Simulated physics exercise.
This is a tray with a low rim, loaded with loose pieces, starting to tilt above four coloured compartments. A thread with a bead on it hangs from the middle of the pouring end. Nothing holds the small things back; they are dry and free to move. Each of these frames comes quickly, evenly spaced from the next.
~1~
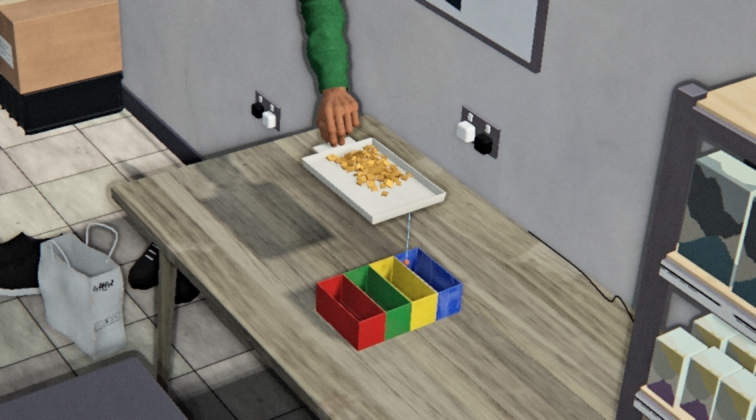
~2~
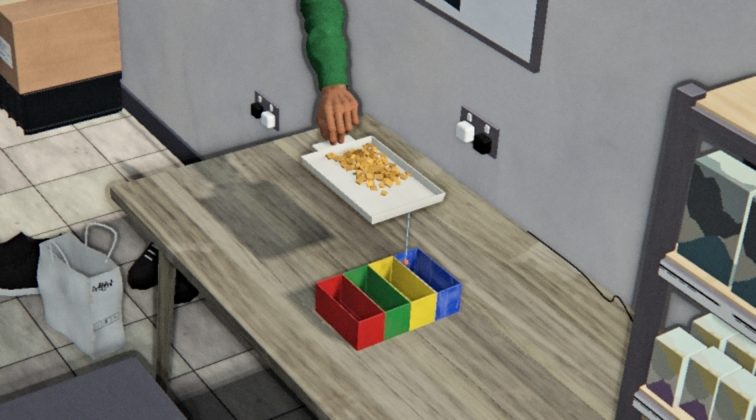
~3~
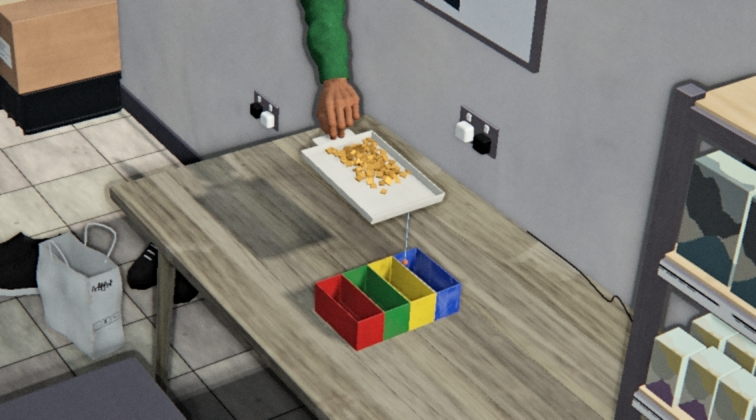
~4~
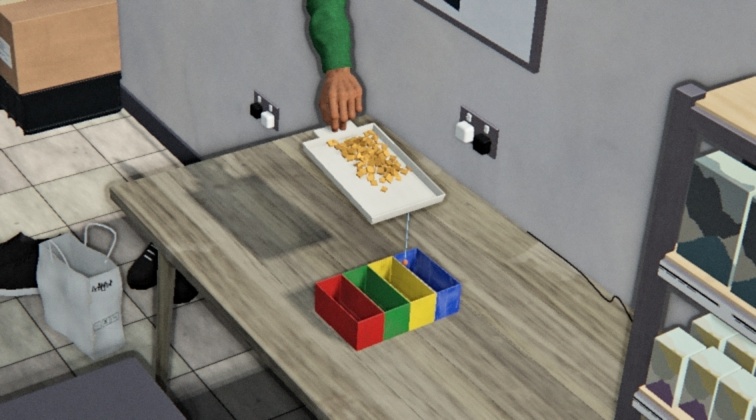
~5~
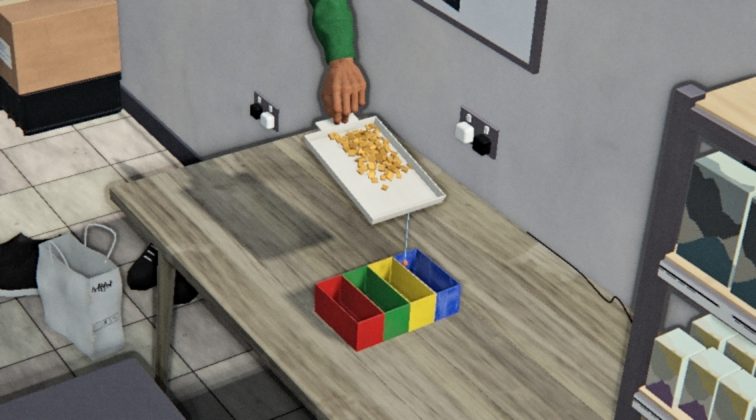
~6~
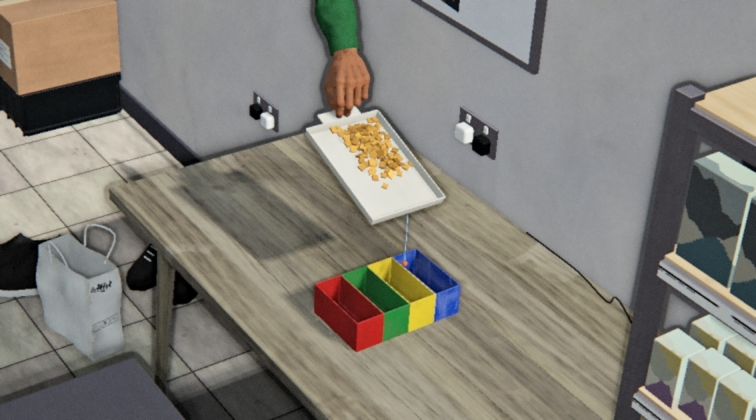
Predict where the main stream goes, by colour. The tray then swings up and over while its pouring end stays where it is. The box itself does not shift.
I would say into the blue one.
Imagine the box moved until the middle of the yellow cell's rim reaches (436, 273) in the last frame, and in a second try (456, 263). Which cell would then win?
Try 1: The cell in yellow. Try 2: The green one.
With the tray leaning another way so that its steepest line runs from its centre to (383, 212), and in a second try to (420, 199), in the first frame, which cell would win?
Try 1 - the cell in green. Try 2 - the cell in blue.
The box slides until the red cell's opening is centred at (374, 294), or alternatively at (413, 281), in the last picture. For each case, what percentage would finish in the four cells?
Some 90 percent, followed by some 90 percent.
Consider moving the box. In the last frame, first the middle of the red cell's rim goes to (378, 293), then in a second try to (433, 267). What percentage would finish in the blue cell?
20 %, 0 %.
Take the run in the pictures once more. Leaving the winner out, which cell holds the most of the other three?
I'd say yellow.
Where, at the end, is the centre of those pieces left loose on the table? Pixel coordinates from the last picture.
Centre, final frame: Roughly (462, 300).
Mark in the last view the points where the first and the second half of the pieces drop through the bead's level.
The first part at (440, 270); the rest at (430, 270).
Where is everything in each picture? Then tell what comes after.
In the first picture, corners of the pouring end at (374, 216) and (444, 193), level; middle of the load at (370, 165), cereal squares; bead on its thread at (406, 262); red cell at (372, 329); green cell at (398, 319); yellow cell at (424, 309); blue cell at (449, 300).
In the second picture, corners of the pouring end at (373, 216) and (443, 193), level; middle of the load at (370, 163).
In the third picture, corners of the pouring end at (373, 216) and (443, 193), tipped barely, level across its low end; middle of the load at (369, 159).
In the fourth picture, corners of the pouring end at (373, 217) and (443, 194), tipped a little, level across its low end; middle of the load at (370, 154).
In the fifth picture, corners of the pouring end at (374, 217) and (444, 195), tipped a little, level across its low end; middle of the load at (372, 149).
In the sixth picture, corners of the pouring end at (374, 218) and (443, 196), tipped clearly, level across its low end; middle of the load at (373, 145); red cell at (370, 330); green cell at (396, 320); yellow cell at (422, 310); blue cell at (447, 301).
Soon after the last picture, tray tipped steeply; most on the tray; about a quarter falling or outside the box.
A little later, tray tipped past a quarter turn; about half on the tray; about a quarter in the blue cell; a small part in the yellow cell; a stray few in the green cell; about a quarter falling or outside the box.
Later still, tray tipped past a quarter turn; about half in the blue cell; about a quarter in the yellow cell; a stray few in the green cell; about a quarter falling or outside the box.
At rest, tray tipped past a quarter turn; about half in the blue cell; about a quarter in the yellow cell; a stray few in the green cell; none in the red cell; about a quarter outside the box.
